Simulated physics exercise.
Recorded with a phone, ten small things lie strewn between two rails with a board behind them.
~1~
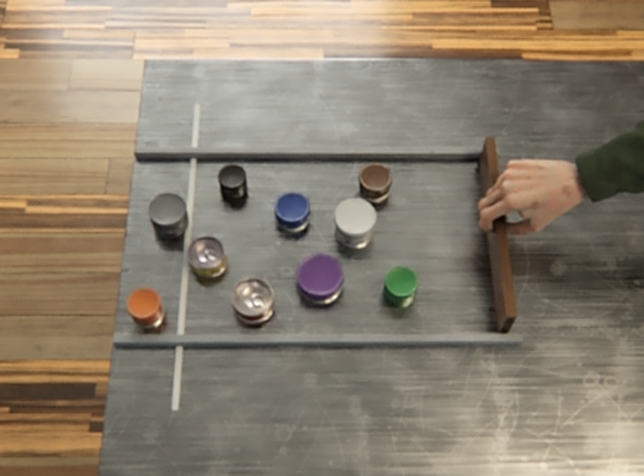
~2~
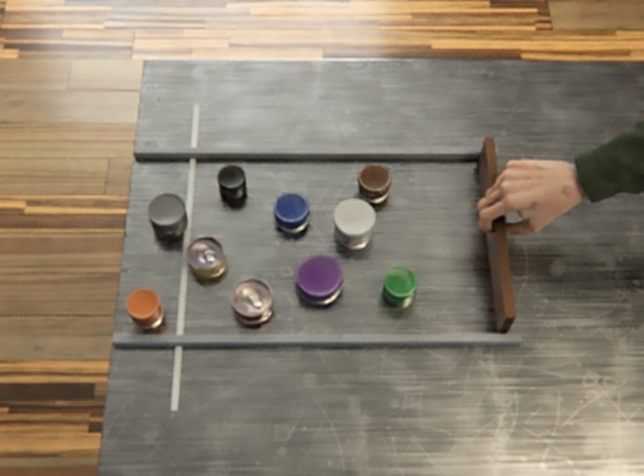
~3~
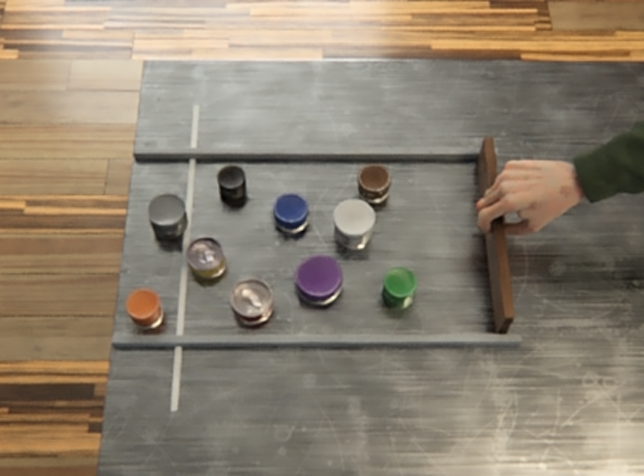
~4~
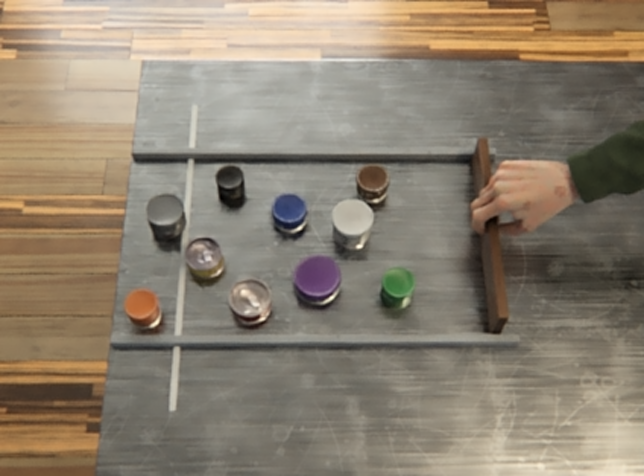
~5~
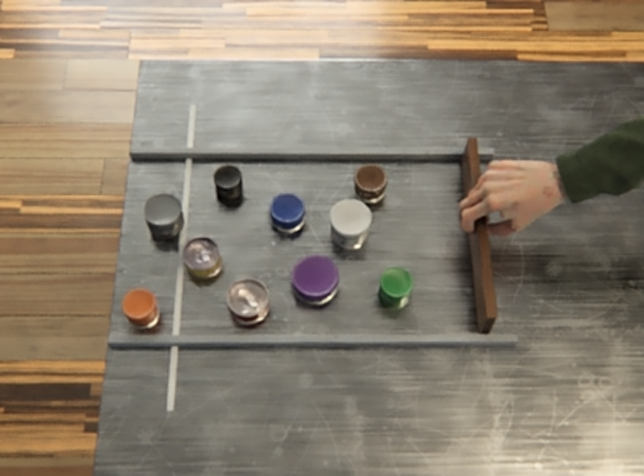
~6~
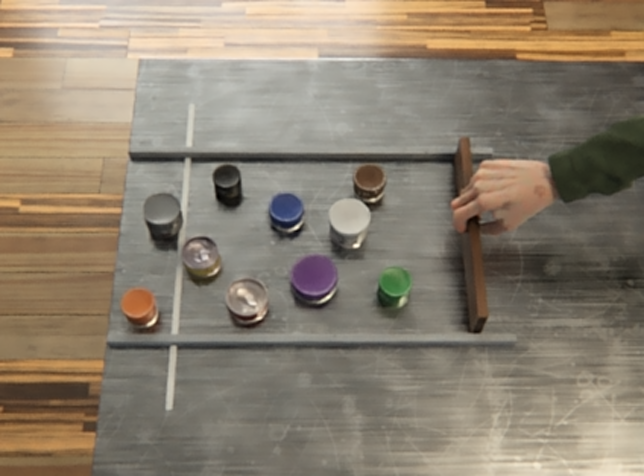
A wooden board, gripped by a hand in a dark green sleeve, stays nearly still at first, then slides slightly left between two rails toward ten scattered small containers, which keep their places on the grey surface.
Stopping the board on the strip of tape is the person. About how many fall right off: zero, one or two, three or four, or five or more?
I predict the table will shed one or two pieces.
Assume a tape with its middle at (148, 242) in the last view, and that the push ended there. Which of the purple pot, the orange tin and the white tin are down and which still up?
Going in order, the purple pot keeps its spot, then the orange tin goes off the edge, then the white tin keeps its spot.
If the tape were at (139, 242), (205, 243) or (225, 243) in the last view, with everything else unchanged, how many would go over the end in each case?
Tallies in the order given: 7, 0, 0.
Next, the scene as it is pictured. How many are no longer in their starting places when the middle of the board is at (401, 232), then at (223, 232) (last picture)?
I count 1 first and 10 after.
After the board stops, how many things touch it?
My count gives 4.
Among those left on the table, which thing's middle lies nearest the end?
Foremost is the yellow tin.
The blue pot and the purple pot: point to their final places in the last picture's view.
In the last picture the blue pot sits at (143, 195) while the purple pot sits at (156, 260).
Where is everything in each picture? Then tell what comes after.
The first frame shows orange tin (146, 308); grey tub (169, 216); yellow tin (207, 257); board (496, 232); tape (187, 243).
The second frame shows grey tub (168, 216); blue pot (291, 212).
The third frame shows yellow tin (206, 257); white tin (354, 224).
The fourth frame shows orange tin (143, 309); black tub (230, 183).
The fifth frame shows grey tub (164, 216); red tin (248, 301).
The sixth frame shows orange tin (140, 308); grey tub (163, 215); yellow tin (201, 256); board (470, 232); tape (182, 242).
A little later, none off yet; orange tin at rest near (140, 308); grey tub at rest near (163, 215); yellow tin at rest near (201, 256).
Next, none off yet; orange tin at rest near (140, 308); grey tub at rest near (162, 216); yellow tin shifted about its own width near (166, 252).
When it is over, the number that fall off is one or two; down, grey tub and orange tin.
